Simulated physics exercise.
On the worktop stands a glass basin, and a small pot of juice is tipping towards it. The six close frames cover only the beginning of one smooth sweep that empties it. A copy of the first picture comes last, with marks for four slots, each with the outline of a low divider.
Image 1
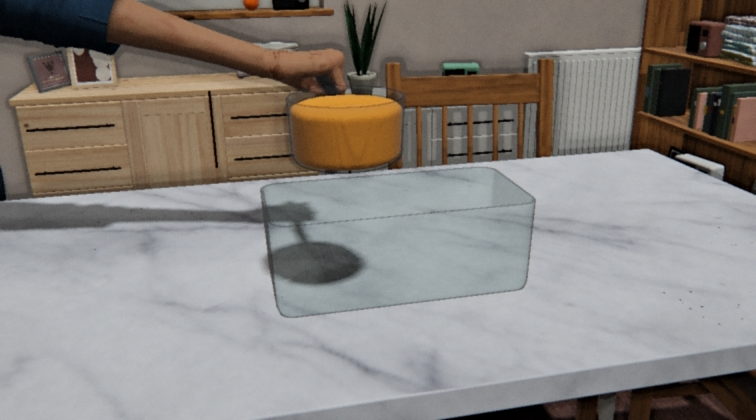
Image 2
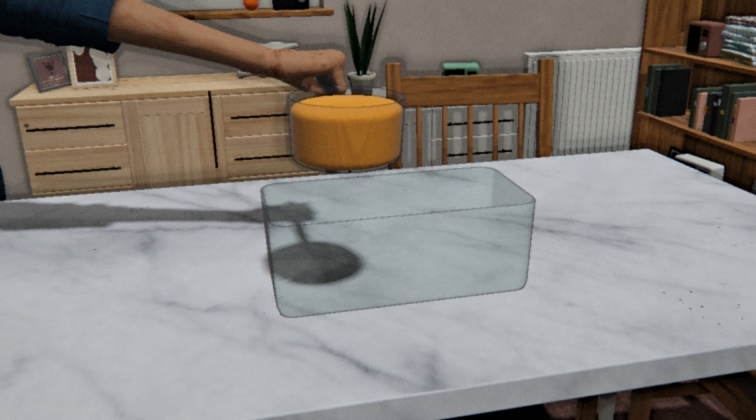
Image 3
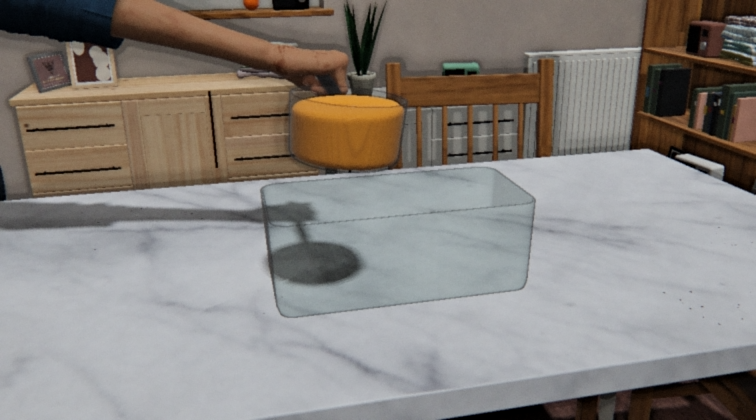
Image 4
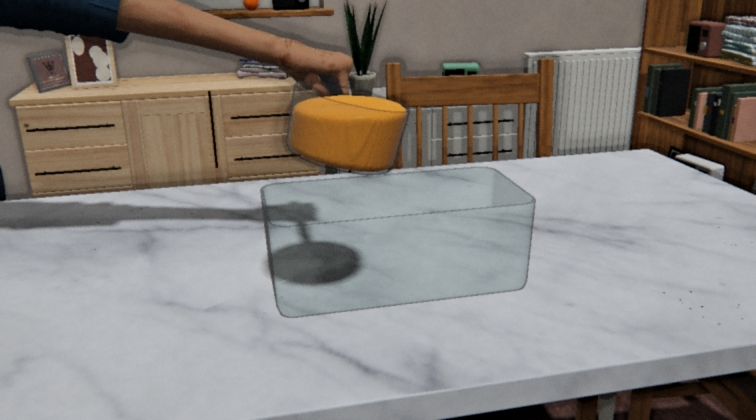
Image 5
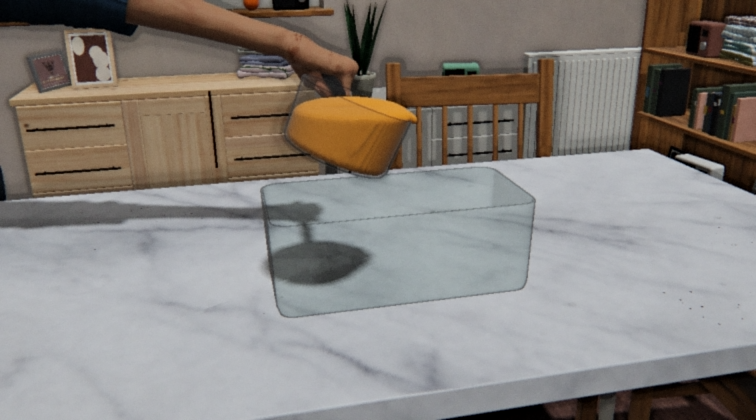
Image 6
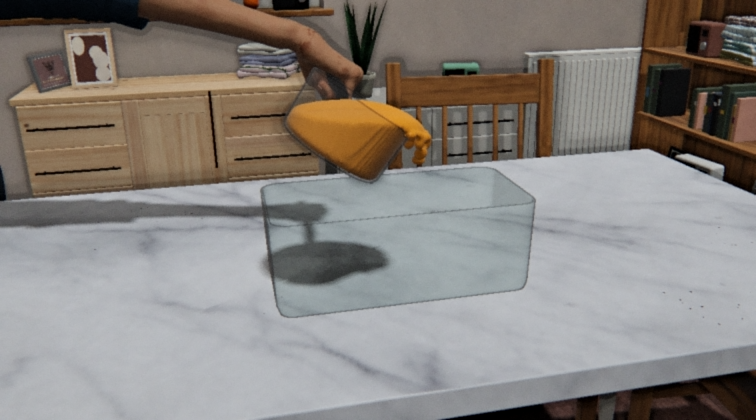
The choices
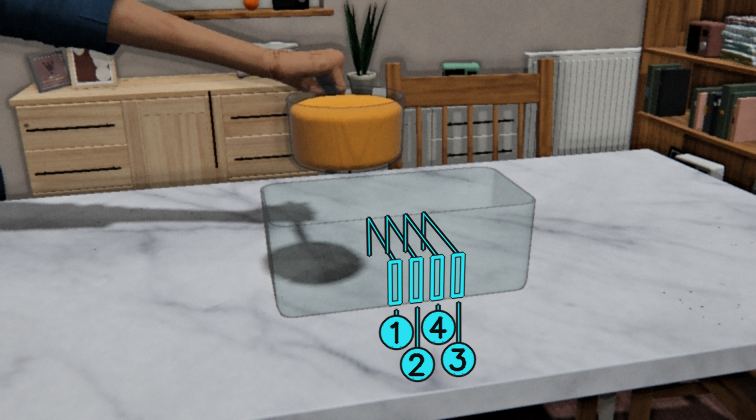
A hand reaching in from the upper left holds a small pot of orange juice above a clear glass basin on a white marble worktop, seen from slightly above by a still camera. Behind stand a wooden chair, a pale cabinet, a plant and bookshelves at right. The pot, upright at first, tilts steadily rightward, and juice slips over its lip, stretching downward.
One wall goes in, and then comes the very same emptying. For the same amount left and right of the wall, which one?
3 beats the others.
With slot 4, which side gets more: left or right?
The right side.
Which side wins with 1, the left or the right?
The right side.
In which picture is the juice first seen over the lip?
In picture 5.
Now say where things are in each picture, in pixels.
The first frame shows upright, lip at (400, 92); basin from (277, 316) to (525, 286); nothing has left yet.
The second frame shows upright, lip at (401, 94); nothing has left yet.
The third frame shows tipped about 6°, lip at (403, 98); nothing has left yet.
The fourth frame shows tipped about 14°, lip at (406, 106); nothing has left yet.
The fifth frame shows tipped about 24°, lip at (408, 117); juice is over the lip, down to (408, 117).
The sixth frame shows tipped about 36°, lip at (408, 129); juice is over the lip, down to (418, 161).
On the marked copy, 1 at (396, 310); 2 at (417, 308); 3 at (458, 302); 4 at (438, 305).
With 1, about 2 % ends left of the wall and 98 % right of it.
With 2, about 4 % ends left of the wall and 96 % right of it.
With 3, about 47 % ends left of the wall and 52 % right of it.
With 4, about 23 % ends left of the wall and 76 % right of it.
